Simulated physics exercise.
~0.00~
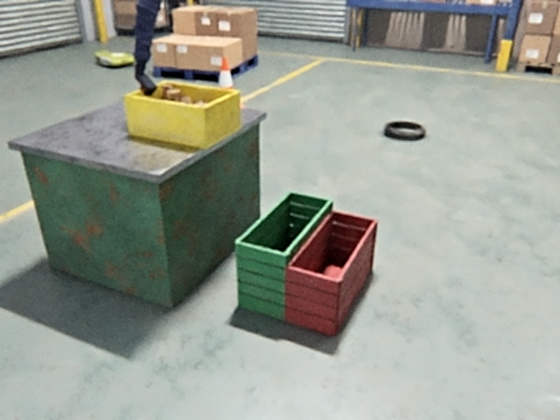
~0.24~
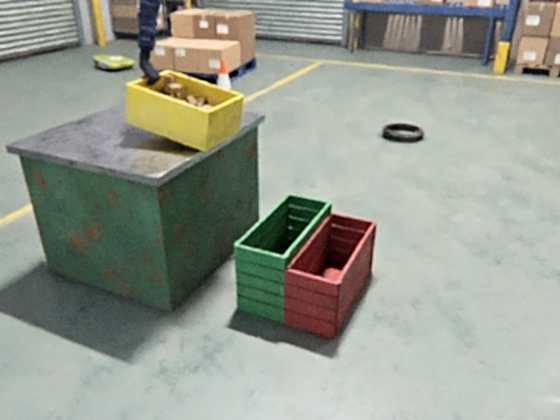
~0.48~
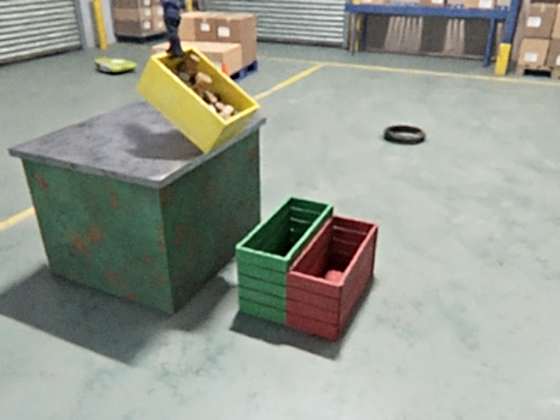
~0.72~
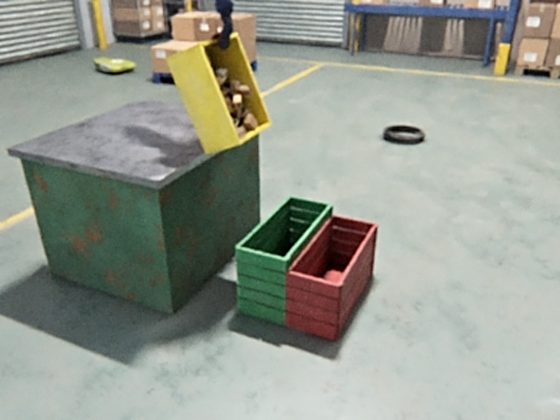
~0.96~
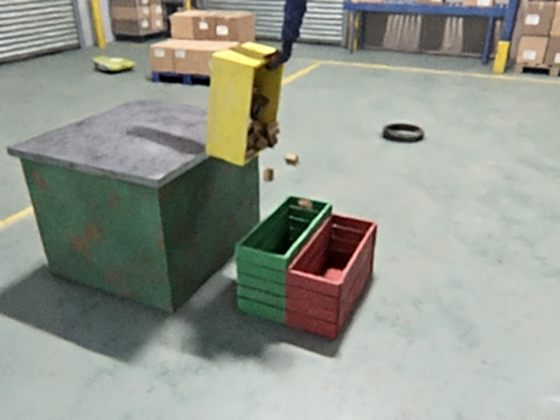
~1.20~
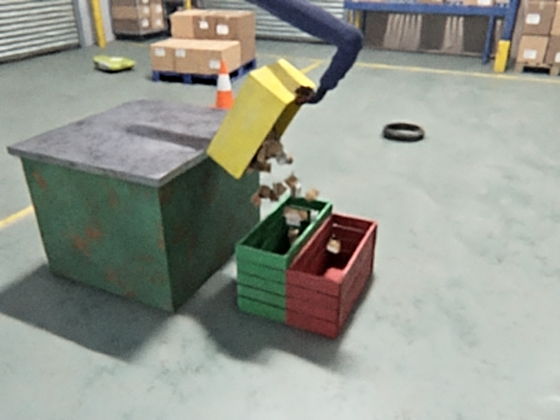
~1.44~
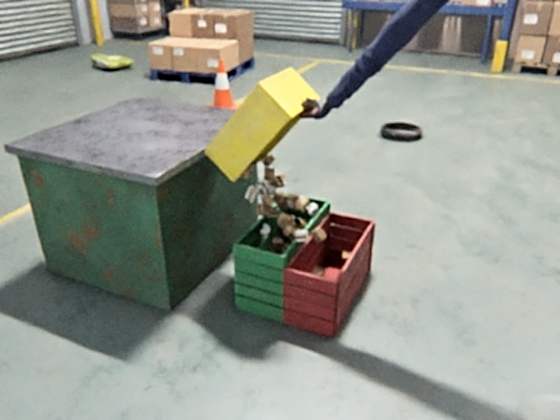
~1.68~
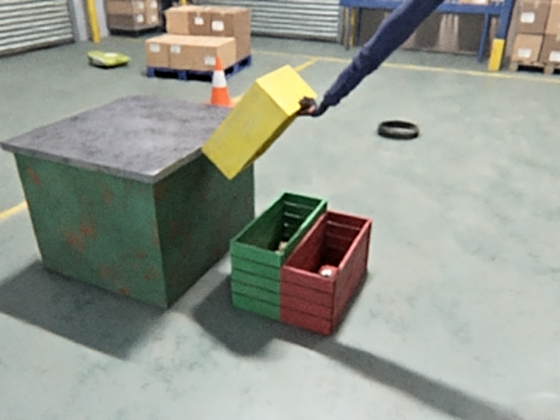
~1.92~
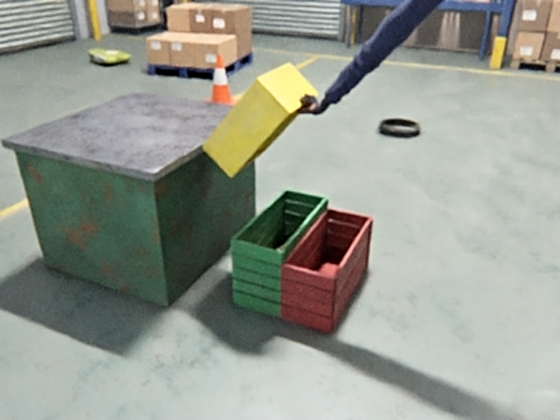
A dark blue arm reaches in from the top of a warehouse, seen from slightly above, gripping a yellow tote of small brown parcels on a rusty green bench at left. On the floor to its right stand a slatted green box and a red bin, with stacked cartons and a black ring behind. The tote tips rightward over the bench edge, and a few parcels drop out. Then the rest tumble down in a cluster, mostly into the green box, with some reaching the red bin. Finally the arm holds the emptied tote steeply tilted above the boxes.
